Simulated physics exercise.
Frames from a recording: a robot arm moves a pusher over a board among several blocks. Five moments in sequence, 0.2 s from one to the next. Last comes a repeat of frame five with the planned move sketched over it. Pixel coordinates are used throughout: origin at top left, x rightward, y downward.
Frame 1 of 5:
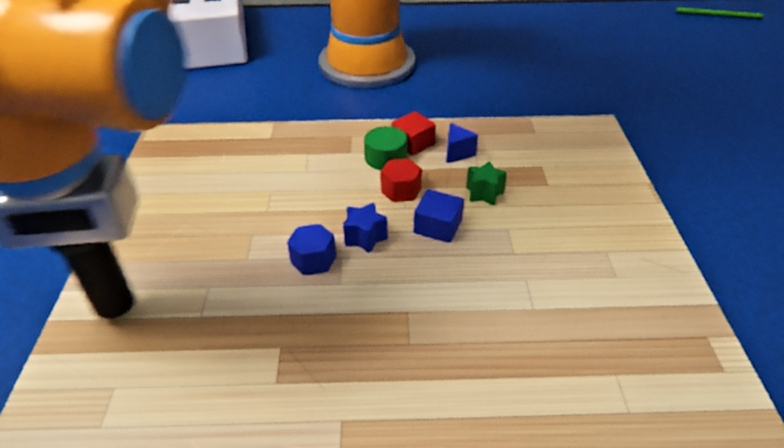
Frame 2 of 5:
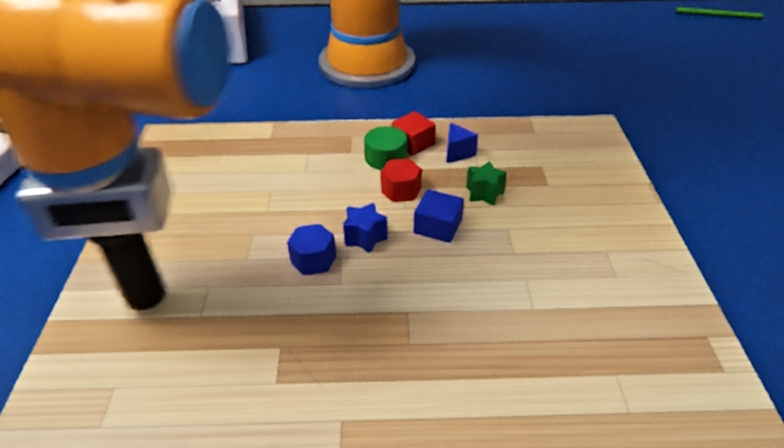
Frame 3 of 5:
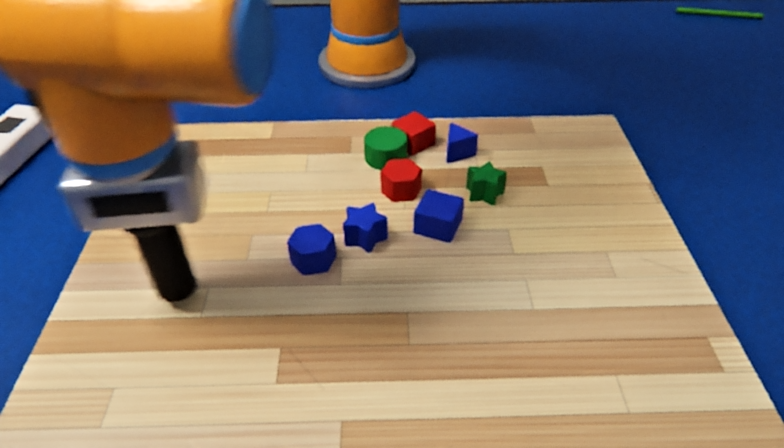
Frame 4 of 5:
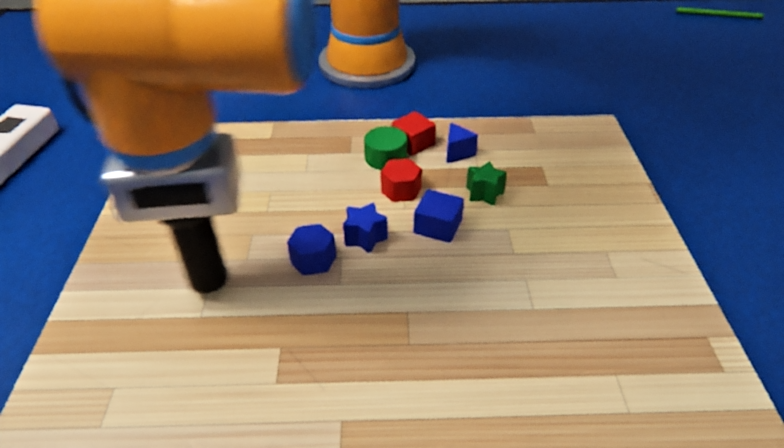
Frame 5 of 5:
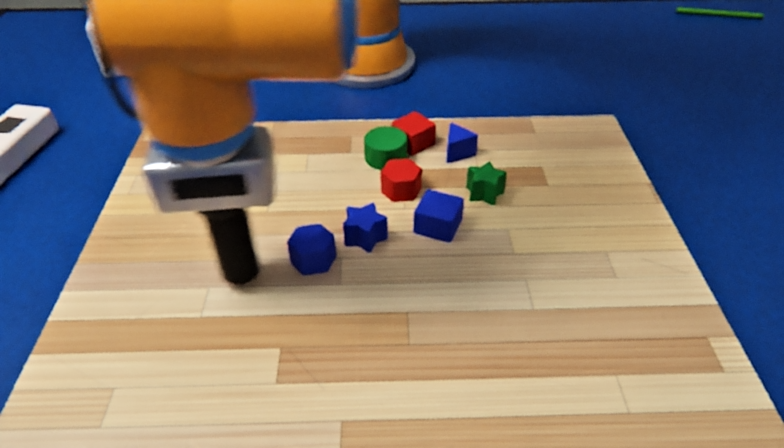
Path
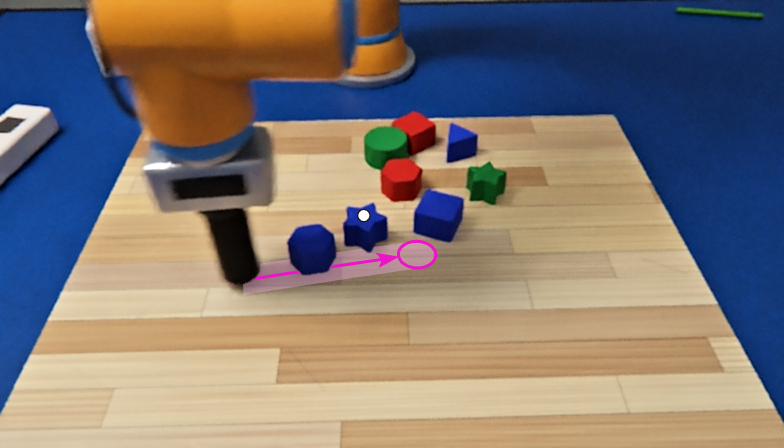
An orange robot arm with a black pusher slid steadily rightward and slightly away across a wooden board, nearing the blue hexagon, while the red, green and blue blocks all stayed still.
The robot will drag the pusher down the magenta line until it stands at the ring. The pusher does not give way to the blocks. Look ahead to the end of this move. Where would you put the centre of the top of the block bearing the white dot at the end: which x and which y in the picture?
I'd guess (410, 183).
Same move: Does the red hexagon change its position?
Yes, that is how it ends up.
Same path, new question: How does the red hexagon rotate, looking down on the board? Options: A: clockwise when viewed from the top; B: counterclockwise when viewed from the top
I'll go with B - counterclockwise when viewed from the top.
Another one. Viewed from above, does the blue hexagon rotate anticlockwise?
My answer is yes.
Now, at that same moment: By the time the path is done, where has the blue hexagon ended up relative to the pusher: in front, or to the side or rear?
The pusher passes it.
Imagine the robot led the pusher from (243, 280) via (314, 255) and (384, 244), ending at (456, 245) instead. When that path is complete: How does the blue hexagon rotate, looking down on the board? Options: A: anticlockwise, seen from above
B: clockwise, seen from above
B
Drawn move, from (243, 280) to (417, 254); the dot is on the blue star-shaped block.
What follows on the original path. One third of the way, pusher at (303, 261); blue hexagon at (335, 231); blue star-shaped block at (371, 212).
Two thirds of the way, pusher at (362, 253); blue hexagon at (379, 214), turned 55° anticlockwise; blue star-shaped block at (399, 194), turned 15° clockwise.
At the end, pusher at (417, 245); blue hexagon at (402, 208), turned 115° anticlockwise; blue star-shaped block at (410, 183); red hexagon at (401, 162), turned 20° anticlockwise; blue square at (448, 200), turned 15° clockwise.
